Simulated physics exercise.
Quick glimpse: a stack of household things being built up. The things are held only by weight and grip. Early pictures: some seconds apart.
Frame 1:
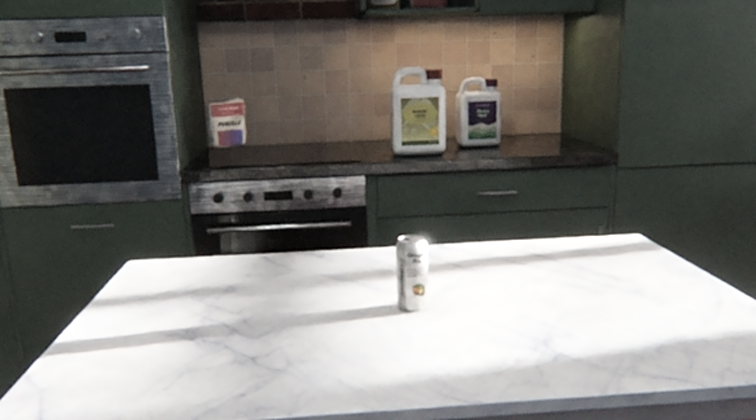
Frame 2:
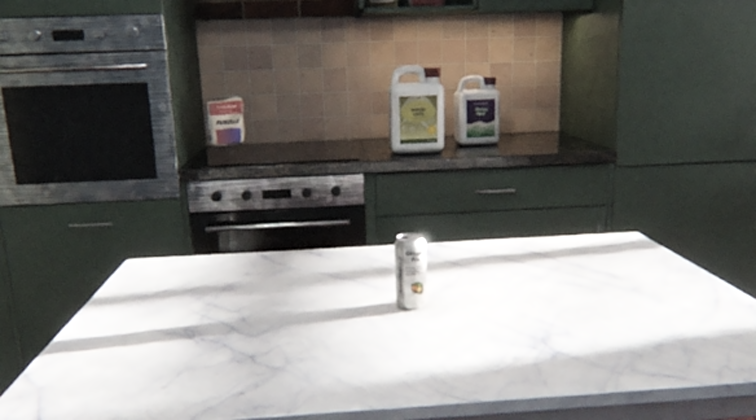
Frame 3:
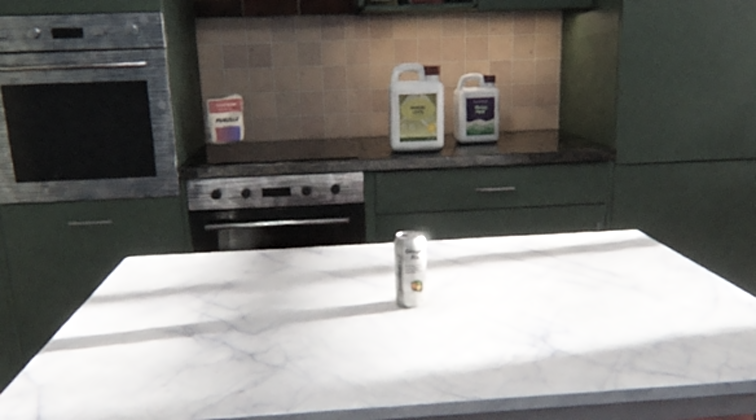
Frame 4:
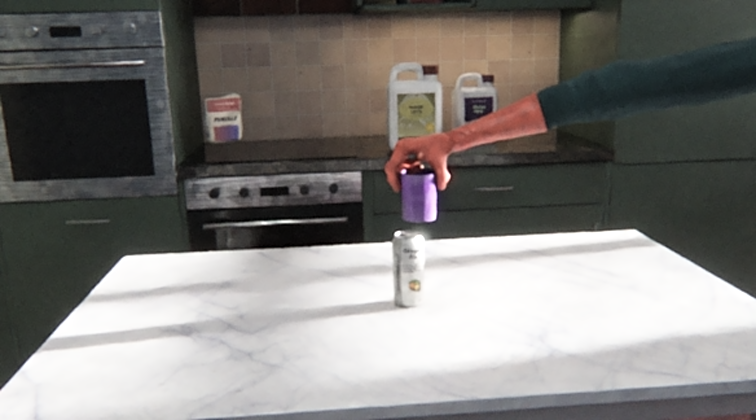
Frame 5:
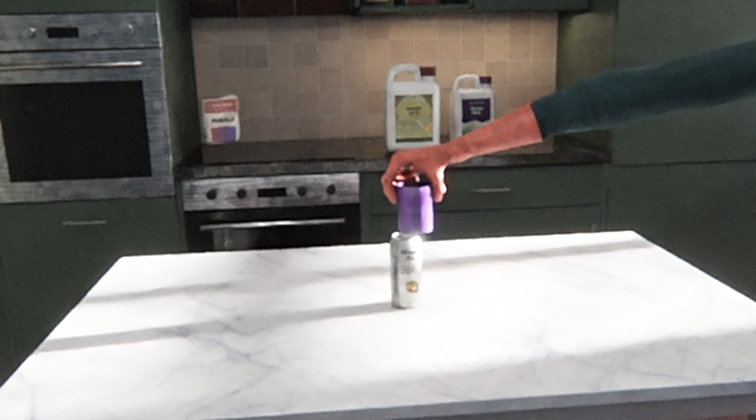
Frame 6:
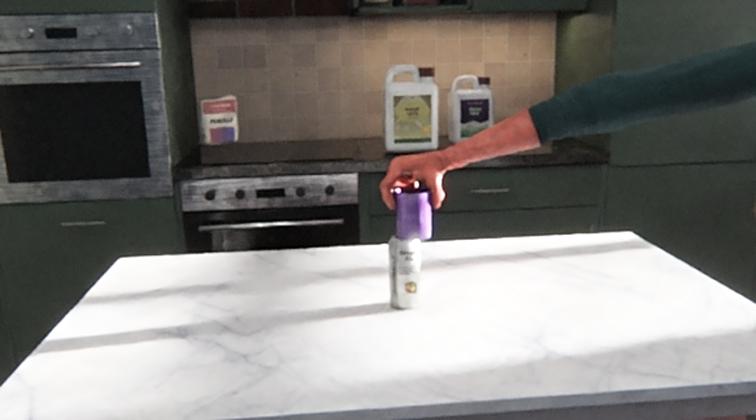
On a marble kitchen counter, a hand lowers a purple cup onto a white can.
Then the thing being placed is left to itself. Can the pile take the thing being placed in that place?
I reckon it sits tight.
Then, 0.20 s past the last view, nothing moves.
Then, 0.50 s past the last view, purple cup resting near (414, 213).
Finally, both still in place. Final places as the last picture's camera would see them, purple cup near (414, 213). The pile stays up.
